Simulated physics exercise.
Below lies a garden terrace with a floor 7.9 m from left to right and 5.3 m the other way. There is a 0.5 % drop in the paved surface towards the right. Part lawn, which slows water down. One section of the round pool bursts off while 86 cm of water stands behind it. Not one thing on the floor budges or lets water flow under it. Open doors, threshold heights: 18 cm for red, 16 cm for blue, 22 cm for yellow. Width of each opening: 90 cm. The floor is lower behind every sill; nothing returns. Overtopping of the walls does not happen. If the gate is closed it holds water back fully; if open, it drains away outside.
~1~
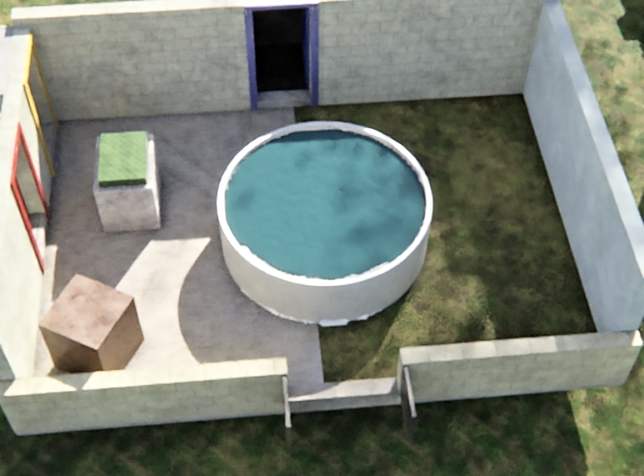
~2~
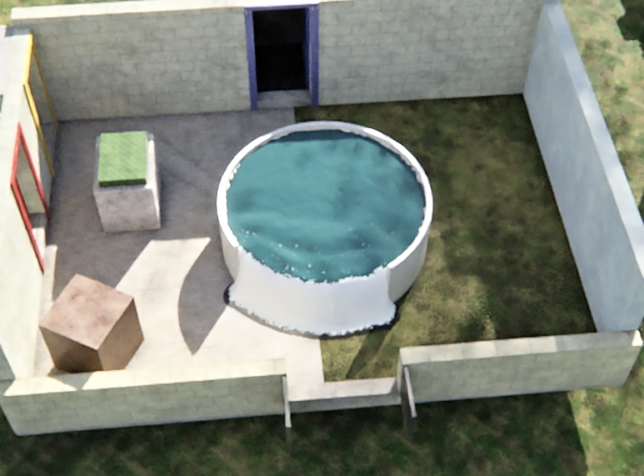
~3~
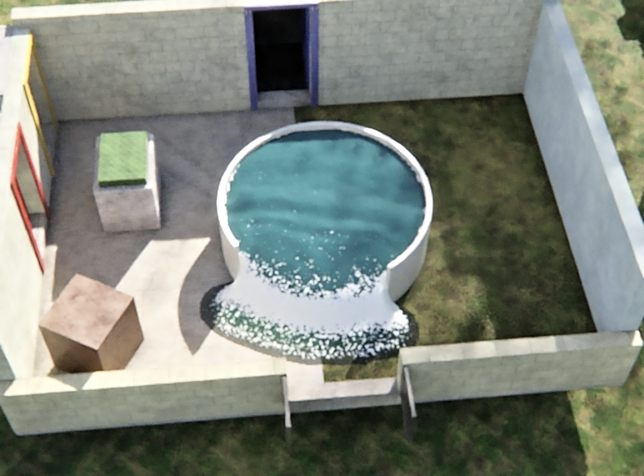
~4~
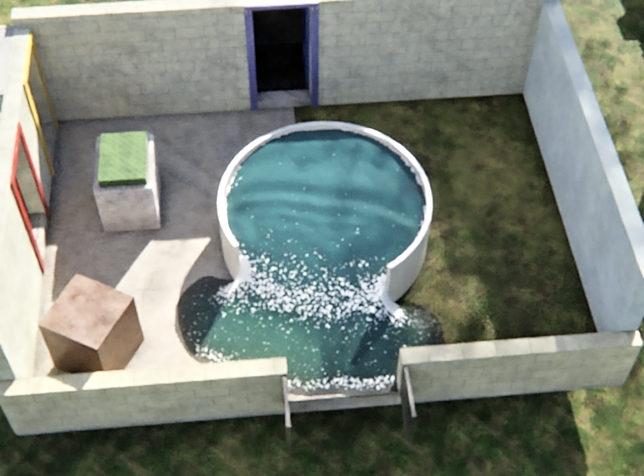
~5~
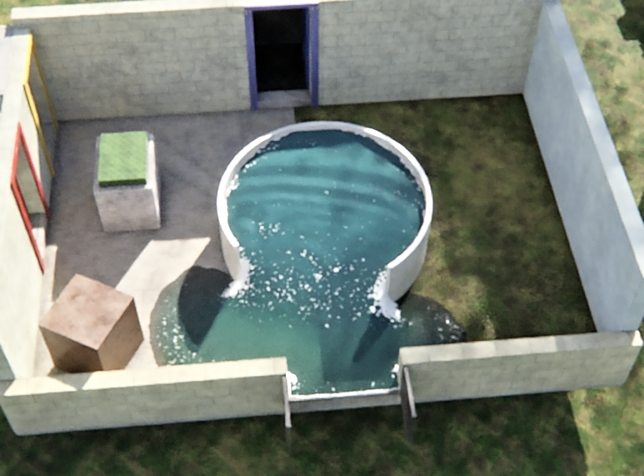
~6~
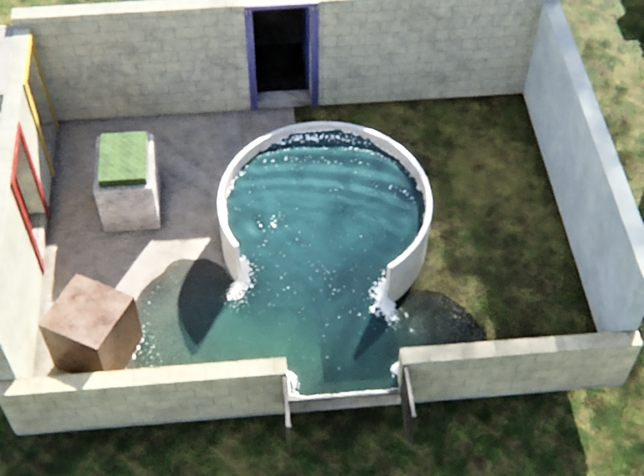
Water bursting through the front of a round white pool, foaming over the rim's gap and spreading across a walled terrace floor.
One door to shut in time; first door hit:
The red one.
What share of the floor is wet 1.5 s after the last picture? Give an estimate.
Some 40 per cent of it.
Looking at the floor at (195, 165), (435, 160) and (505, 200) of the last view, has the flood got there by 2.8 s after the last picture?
Going through the three points: Awash, then not yet touched, then not yet touched.
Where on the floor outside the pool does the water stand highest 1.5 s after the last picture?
At about (127, 374).
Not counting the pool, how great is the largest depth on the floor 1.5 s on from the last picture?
Some 60 cm deep.
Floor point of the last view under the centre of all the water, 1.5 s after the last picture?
Roughly (289, 286).
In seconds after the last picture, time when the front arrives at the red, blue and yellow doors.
Red 1.3 s, blue 3.0 s, yellow 2.4 s.
A moment later water covers 30 % of the floor and is deepest (63 cm) near (126, 386); red door not reached, blue door not reached, yellow door not reached.
Soon after water covers 40 % of the floor and is deepest (60 cm) near (127, 374); red door reached 1.3 s after the last picture, blue door not reached, yellow door not reached.
Next water covers 65 % of the floor and is deepest (32 cm) near (140, 385); red door reached 1.3 s after the last picture, blue door not reached, yellow door reached 2.4 s after the last picture.
Later on water covers 95 % of the floor and is deepest (18 cm) near (57, 134); red door reached 1.3 s after the last picture, blue door reached 3.1 s after the last picture, yellow door reached 2.4 s after the last picture.
At the end water covers 100 % of the floor and is deepest (12 cm) near (533, 152); red door reached 1.3 s after the last picture, blue door reached 3.1 s after the last picture, yellow door reached 2.4 s after the last picture.
